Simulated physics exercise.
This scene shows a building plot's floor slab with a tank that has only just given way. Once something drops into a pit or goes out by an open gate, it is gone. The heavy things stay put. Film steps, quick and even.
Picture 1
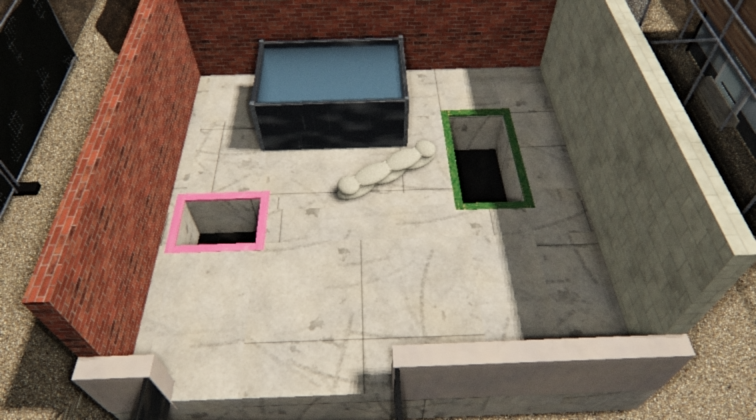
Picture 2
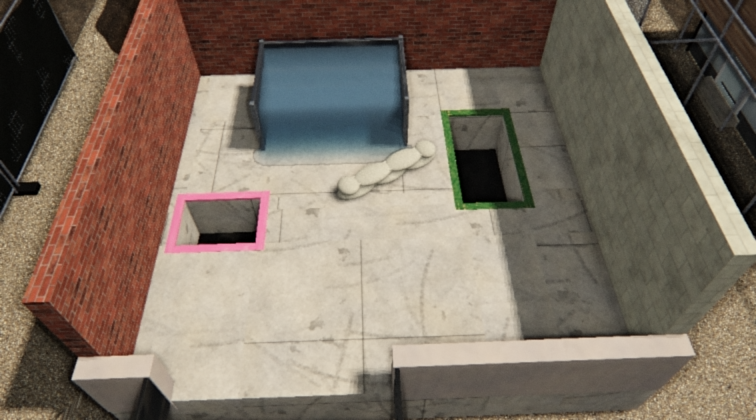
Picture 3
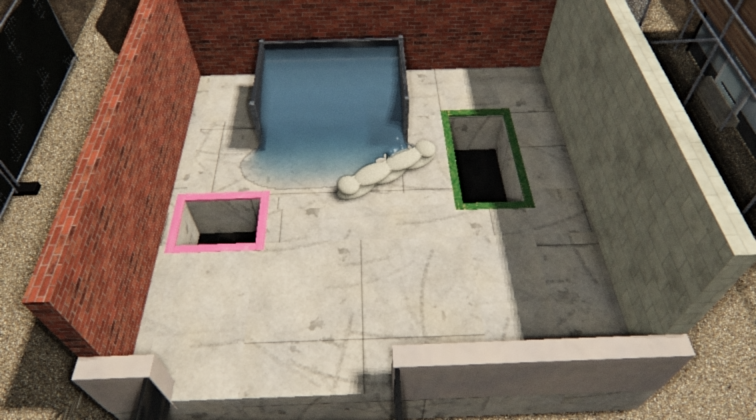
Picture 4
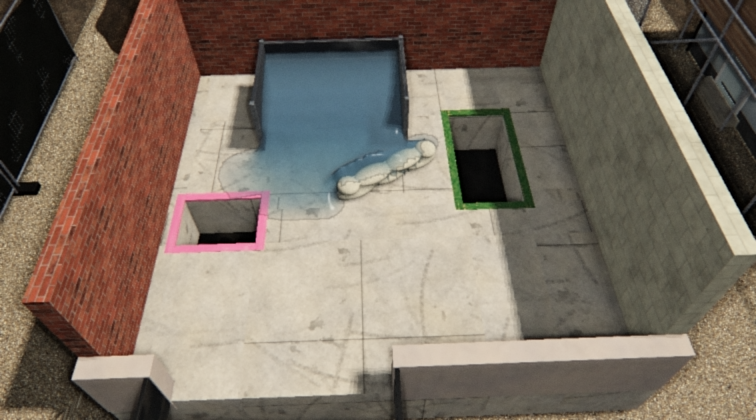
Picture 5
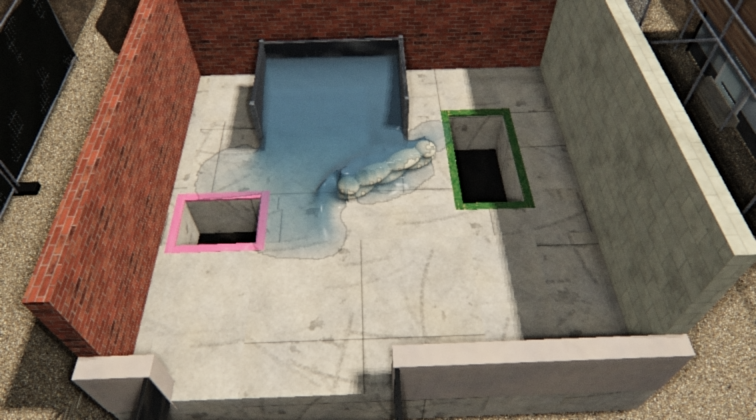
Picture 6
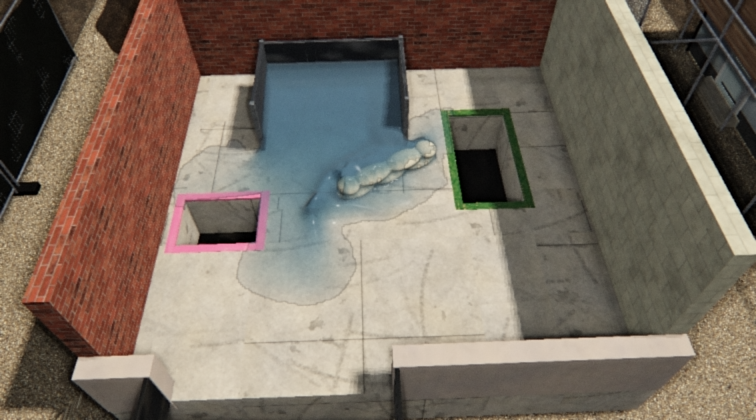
In this clip, water bursts from the front of a tank on a walled concrete slab, spreads around a lumpy pale barrier, and advances between a pink-edged pit and a green-edged pit toward the viewer.
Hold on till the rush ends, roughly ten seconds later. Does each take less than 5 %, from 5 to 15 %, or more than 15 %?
My prediction: The gate will get a big slice beyond fifteen per cent. The green pit will get an average slice of five to fifteen per cent. The pink pit will get a big slice beyond fifteen per cent.
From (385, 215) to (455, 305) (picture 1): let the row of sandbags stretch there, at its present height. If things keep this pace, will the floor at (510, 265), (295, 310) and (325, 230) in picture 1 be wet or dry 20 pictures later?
The three places, in the order given, end up drenched, drenched and drenched.
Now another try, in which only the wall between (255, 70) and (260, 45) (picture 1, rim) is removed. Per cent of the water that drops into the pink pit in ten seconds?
Pink: About 40 %.
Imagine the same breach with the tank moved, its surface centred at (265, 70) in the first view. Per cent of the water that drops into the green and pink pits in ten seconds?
Within ten seconds, green collects 6 percent of the total and pink collects 50 percent.
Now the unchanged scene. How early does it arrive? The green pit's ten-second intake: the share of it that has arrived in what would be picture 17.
Around 35 percent.
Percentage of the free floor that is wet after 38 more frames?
Close to 70 in a hundred, I think.
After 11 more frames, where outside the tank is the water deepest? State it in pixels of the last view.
Close to (370, 166), I'd say.
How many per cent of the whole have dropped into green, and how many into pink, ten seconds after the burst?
Estimates: 8 % and 34 %.
A moment on, water covers 50 % of the floor; the gate 4 %, the green pit 1 %, the pink pit 8 %.
Next, water covers 65 % of the floor; the gate 14 %, the green pit 3 %, the pink pit 17 %.
Then, water covers 55 % of the floor; the gate 24 %, the green pit 4 %, the pink pit 23 %.
Later, water covers 70 % of the floor; the gate 29 %, the green pit 5 %, the pink pit 30 %.
In the end, water covers 65 % of the floor; the gate 33 %, the green pit 8 %, the pink pit 35 %.
